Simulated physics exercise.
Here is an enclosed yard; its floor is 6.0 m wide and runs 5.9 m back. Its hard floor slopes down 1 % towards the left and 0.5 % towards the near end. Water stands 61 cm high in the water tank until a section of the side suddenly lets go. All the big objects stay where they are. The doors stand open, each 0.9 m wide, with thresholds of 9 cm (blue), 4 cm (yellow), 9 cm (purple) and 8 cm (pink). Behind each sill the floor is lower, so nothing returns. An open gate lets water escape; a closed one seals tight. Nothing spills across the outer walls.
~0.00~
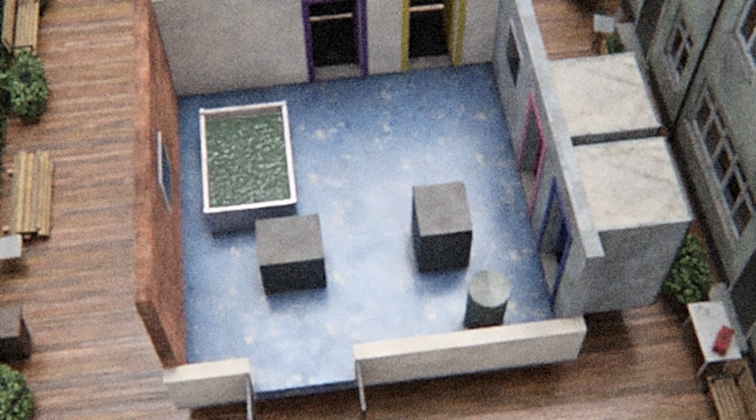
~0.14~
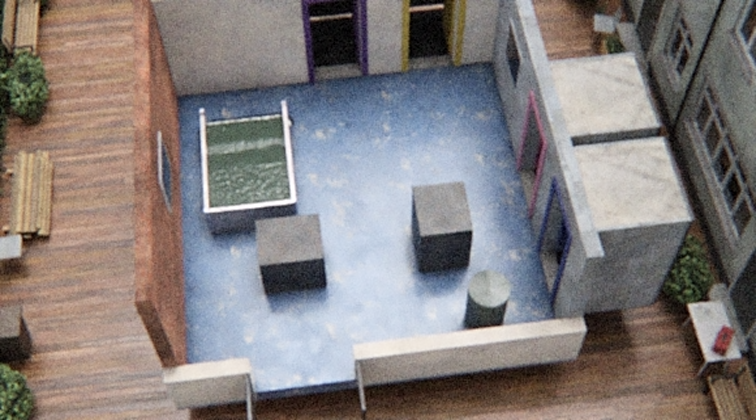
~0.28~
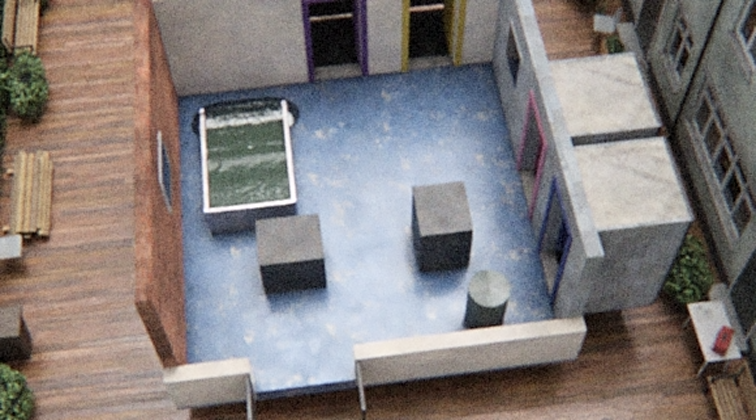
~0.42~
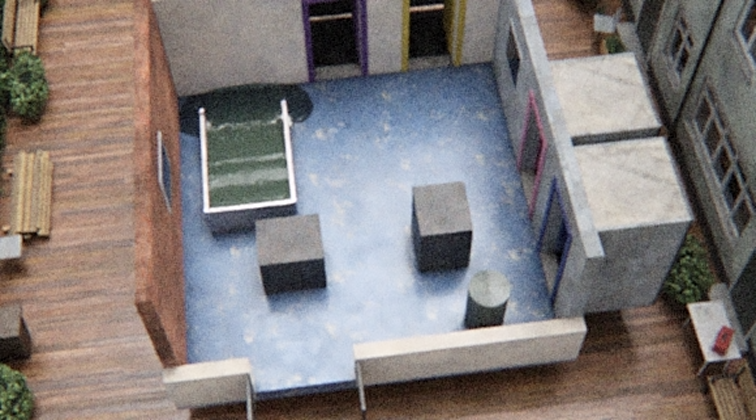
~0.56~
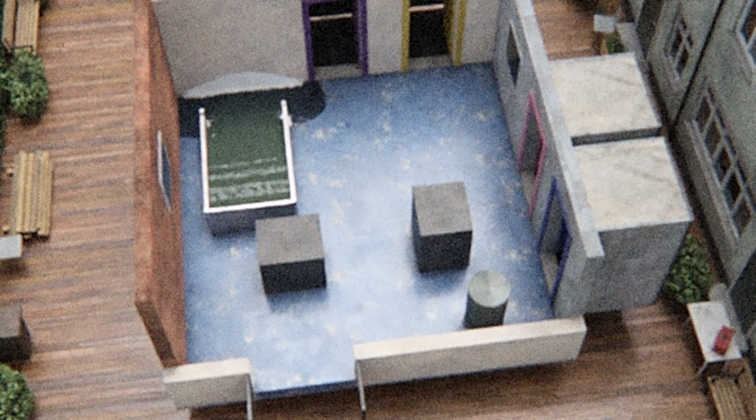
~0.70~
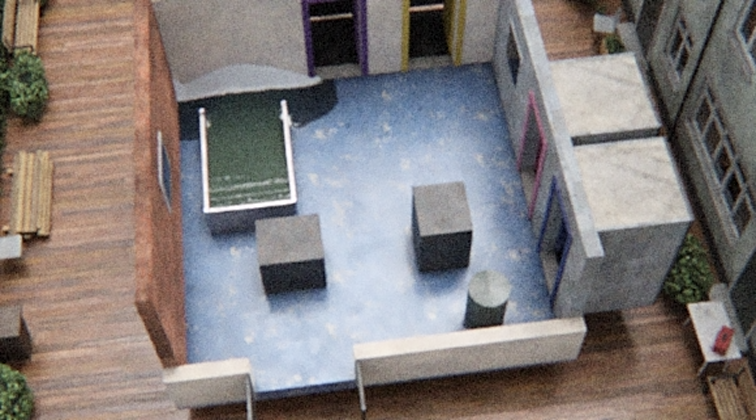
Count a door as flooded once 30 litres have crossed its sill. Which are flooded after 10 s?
Door by door: At the blue door it stays under the limit; at the yellow door it does not reach the limit; at the purple door it does not reach the limit; at the pink door it does not reach the limit.
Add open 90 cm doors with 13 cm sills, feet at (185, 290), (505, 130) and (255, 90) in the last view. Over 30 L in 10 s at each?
In turn: Below, under, past it.
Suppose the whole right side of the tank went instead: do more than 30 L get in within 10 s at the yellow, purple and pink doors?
Then: Yellow over, purple not over, pink over.
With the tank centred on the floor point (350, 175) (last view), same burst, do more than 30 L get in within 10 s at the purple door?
Then: Purple over.
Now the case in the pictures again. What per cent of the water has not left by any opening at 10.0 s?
About 90 per cent.
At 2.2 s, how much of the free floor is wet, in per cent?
About 30 per cent.
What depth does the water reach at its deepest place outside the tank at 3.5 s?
Up to some 27 cm.
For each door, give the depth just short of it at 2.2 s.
In cm: Blue 0, yellow 4, purple 12, pink 0.
After 1.4 s water covers 10 % of the floor and is deepest (50 cm) near (179, 101); blue door not reached, yellow door not reached, purple door 12 cm at the sill, 0 L in, pink door not reached.
After 2.2 s water covers 30 % of the floor and is deepest (40 cm) near (179, 101); blue door not reached, yellow door 4 cm at the sill, 0 L in, purple door 12 cm at the sill, 4 L in, pink door not reached.
After 3.5 s water covers 55 % of the floor and is deepest (27 cm) near (189, 386); blue door not reached, yellow door 4 cm at the sill, 0 L in, purple door 9 cm at the sill, 10 L in, pink door 7 cm at the sill, 0 L in.
After 6.0 s water covers 80 % of the floor and is deepest (14 cm) near (558, 339); blue door 4 cm at the sill, 0 L in, yellow door 5 cm at the sill, 5 L in, purple door 4 cm at the sill, 10 L in, pink door 5 cm at the sill, 0 L in.
After 10.0 s water covers 95 % of the floor and is deepest (10 cm) near (307, 208); blue door 7 cm at the sill, 2 L in, yellow door 4 cm at the sill, 13 L in, purple door 4 cm at the sill, 10 L in, pink door 2 cm at the sill, 0 L in.
